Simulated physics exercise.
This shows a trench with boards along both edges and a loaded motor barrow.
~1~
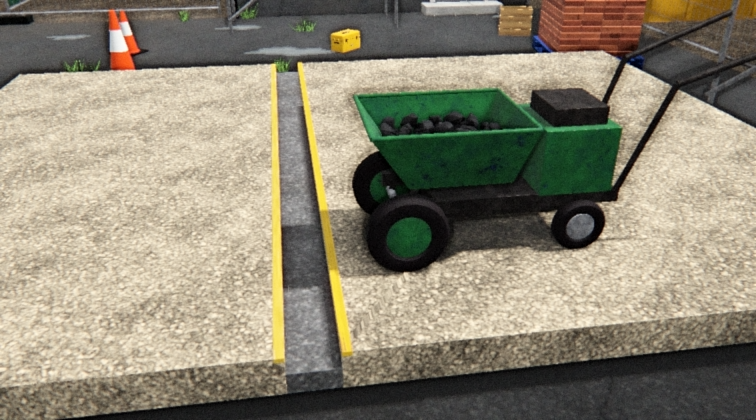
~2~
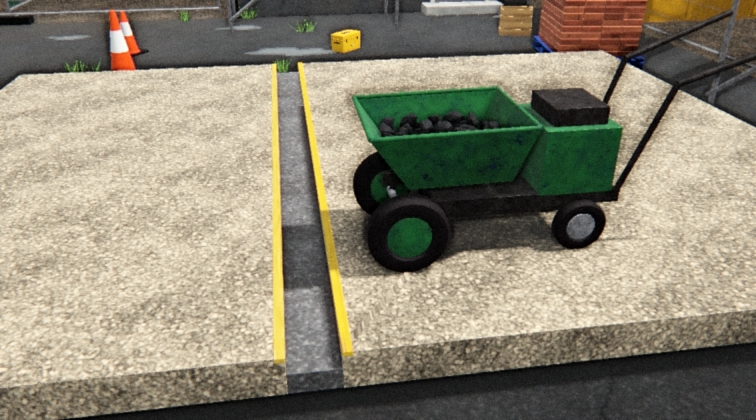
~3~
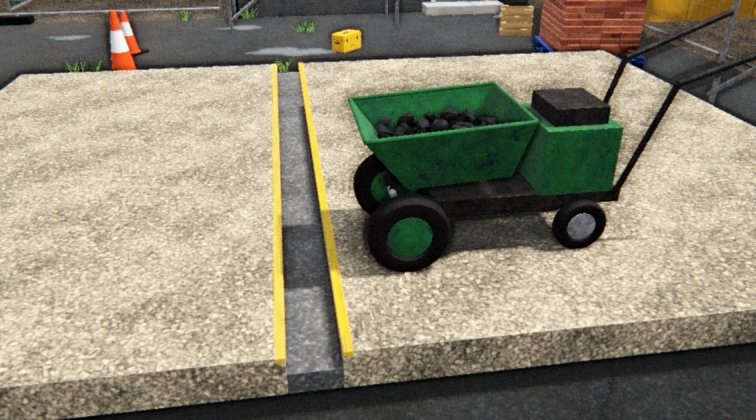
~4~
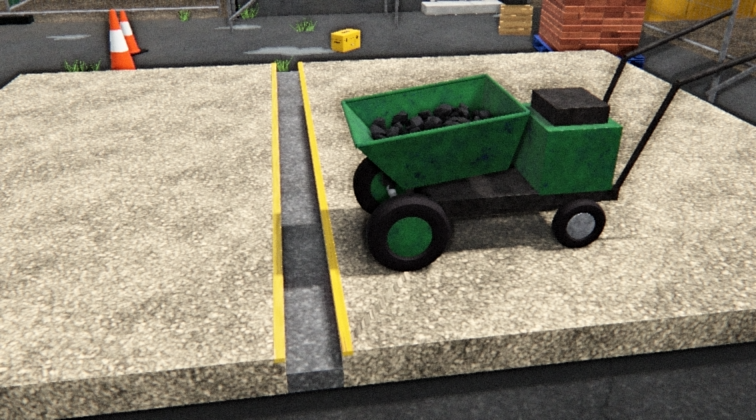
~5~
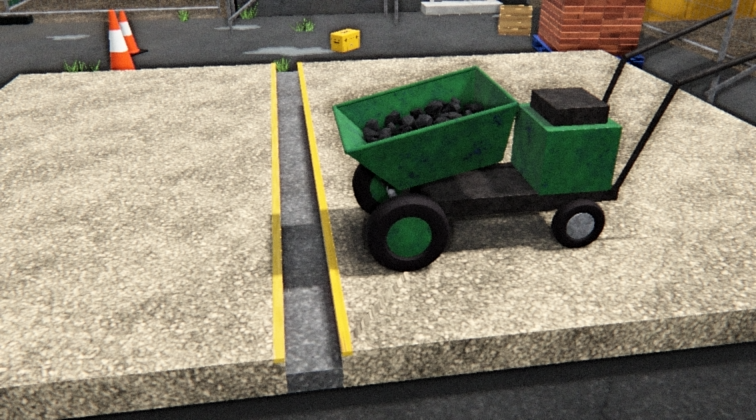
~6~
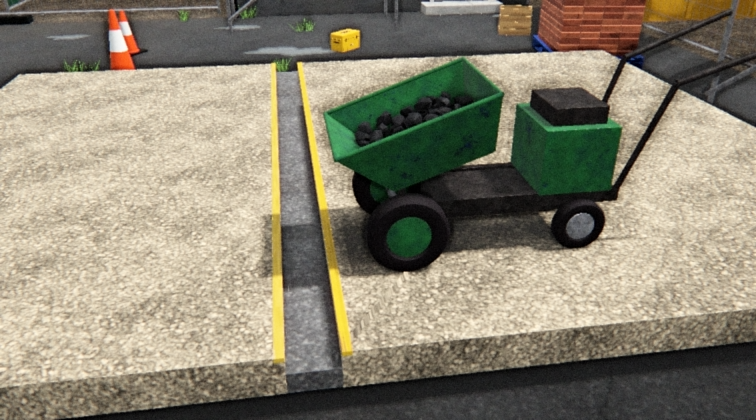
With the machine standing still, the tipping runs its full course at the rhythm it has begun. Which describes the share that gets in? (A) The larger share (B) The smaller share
Option B: The smaller share.
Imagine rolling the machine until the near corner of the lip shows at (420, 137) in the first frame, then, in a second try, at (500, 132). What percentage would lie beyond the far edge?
In order, close to 10 and 0 in a hundred.
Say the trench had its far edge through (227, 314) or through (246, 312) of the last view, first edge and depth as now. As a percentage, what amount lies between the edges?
Roughly 90 percent first and 70 percent second.
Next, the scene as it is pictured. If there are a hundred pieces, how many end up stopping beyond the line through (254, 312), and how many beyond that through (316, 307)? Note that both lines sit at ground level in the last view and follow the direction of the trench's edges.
I reckon some 50 per cent and some 90 per cent.
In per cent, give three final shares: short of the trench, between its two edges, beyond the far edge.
Roughly, short 0 per cent, between 35 per cent and beyond 65 per cent.
Shortly afterwards, skip tipped steeply; the whole lot in the skip.
Next, skip tipped right over; all but a few in the skip; only a few in or heaped over the trench; a little beyond it; only a few falling.
Some moments later, skip tipped right over; near a quarter in the skip; a little in or heaped over the trench; near two thirds beyond it.
In the end, skip tipped right over; near a third in or heaped over the trench; near two thirds beyond it.
